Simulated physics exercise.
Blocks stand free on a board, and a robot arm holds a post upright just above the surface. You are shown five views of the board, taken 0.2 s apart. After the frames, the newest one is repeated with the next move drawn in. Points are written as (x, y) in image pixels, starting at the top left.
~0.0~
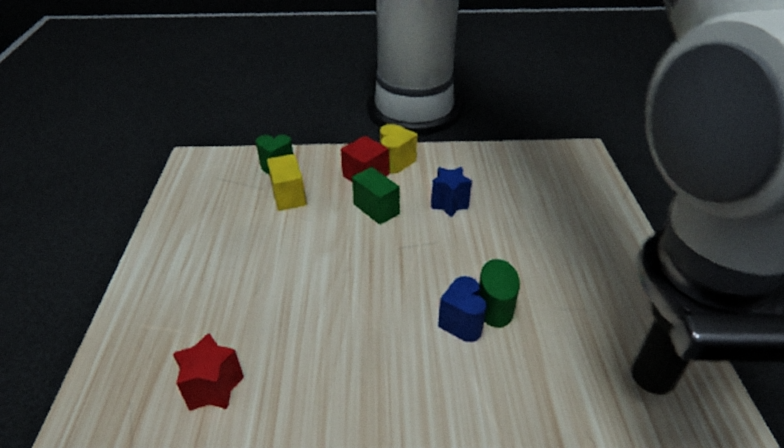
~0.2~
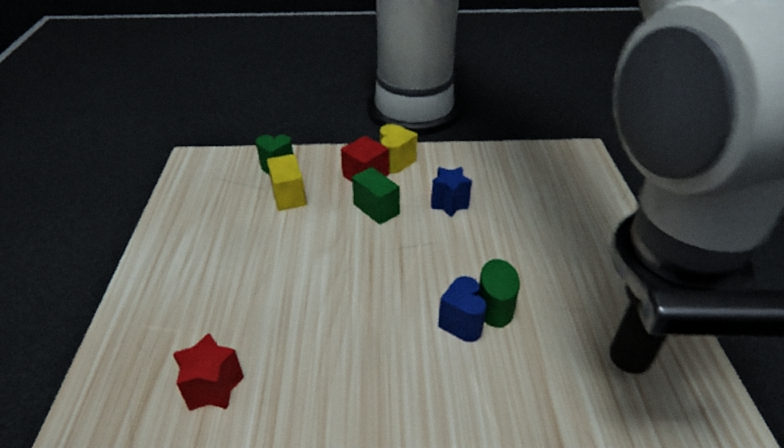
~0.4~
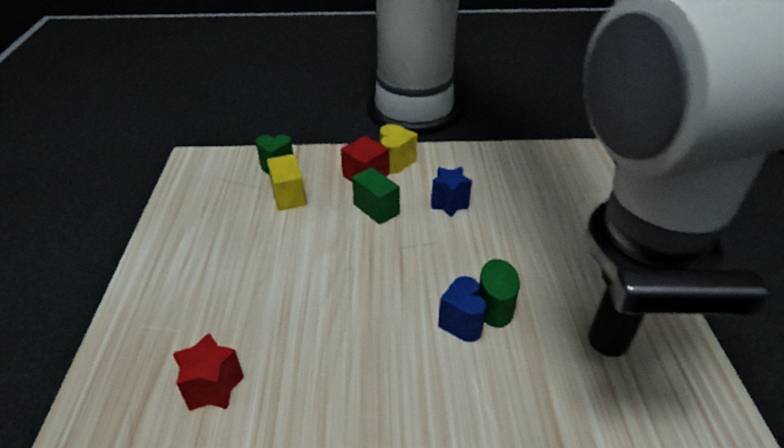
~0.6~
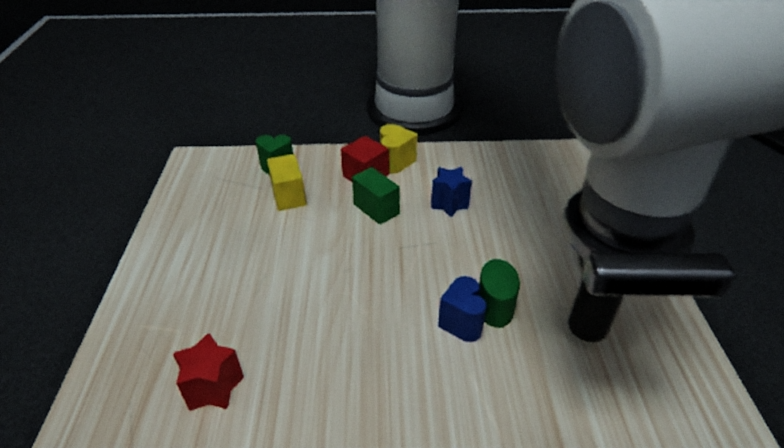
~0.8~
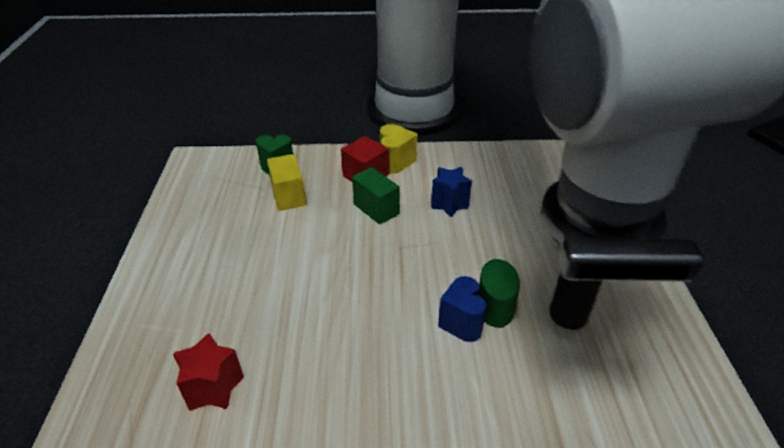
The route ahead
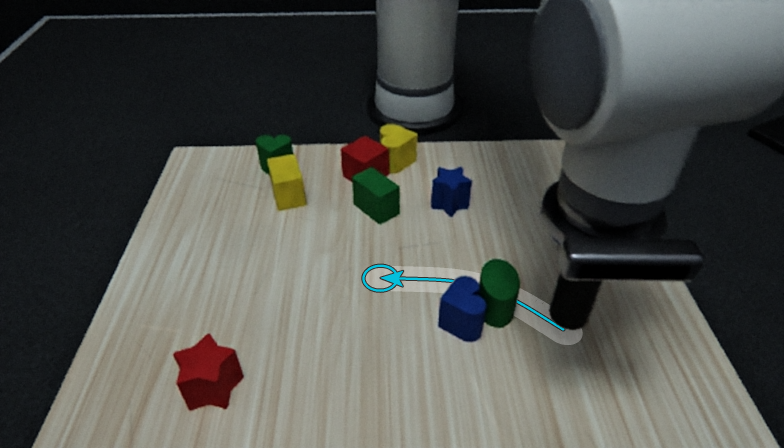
A robot arm holding a dark upright post moves steadily left and slightly away from the viewer over a wooden board, nearing the green elliptical block beside a blue heart block, while all the scattered colored blocks remain still.
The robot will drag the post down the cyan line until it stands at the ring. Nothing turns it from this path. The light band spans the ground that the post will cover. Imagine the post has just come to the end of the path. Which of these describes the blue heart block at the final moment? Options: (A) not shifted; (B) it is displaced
B: It is displaced.
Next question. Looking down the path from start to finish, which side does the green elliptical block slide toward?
Answer: Left.
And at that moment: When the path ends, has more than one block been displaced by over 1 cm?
In short: Yes.
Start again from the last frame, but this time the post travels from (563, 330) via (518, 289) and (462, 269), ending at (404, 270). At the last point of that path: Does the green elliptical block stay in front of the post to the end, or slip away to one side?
Fallen away.
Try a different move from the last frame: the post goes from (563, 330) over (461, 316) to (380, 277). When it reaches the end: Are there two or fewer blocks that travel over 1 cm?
I'd say yes.
Path on the board, from (563, 330) through (505, 295) and (443, 280) to (380, 278).
What follows on the original path. One third of the way, post (507, 282); blue heart block (455, 294), turned 35° anticlockwise; green elliptical block (473, 268), turned 20° anticlockwise.
Two thirds of the way, post (444, 267); blue heart block (439, 294), turned 90° anticlockwise; green elliptical block (413, 268), turned 75° anticlockwise.
At the end, post (380, 265); blue heart block (439, 294), turned 90° anticlockwise; green elliptical block (365, 280), turned 140° anticlockwise.
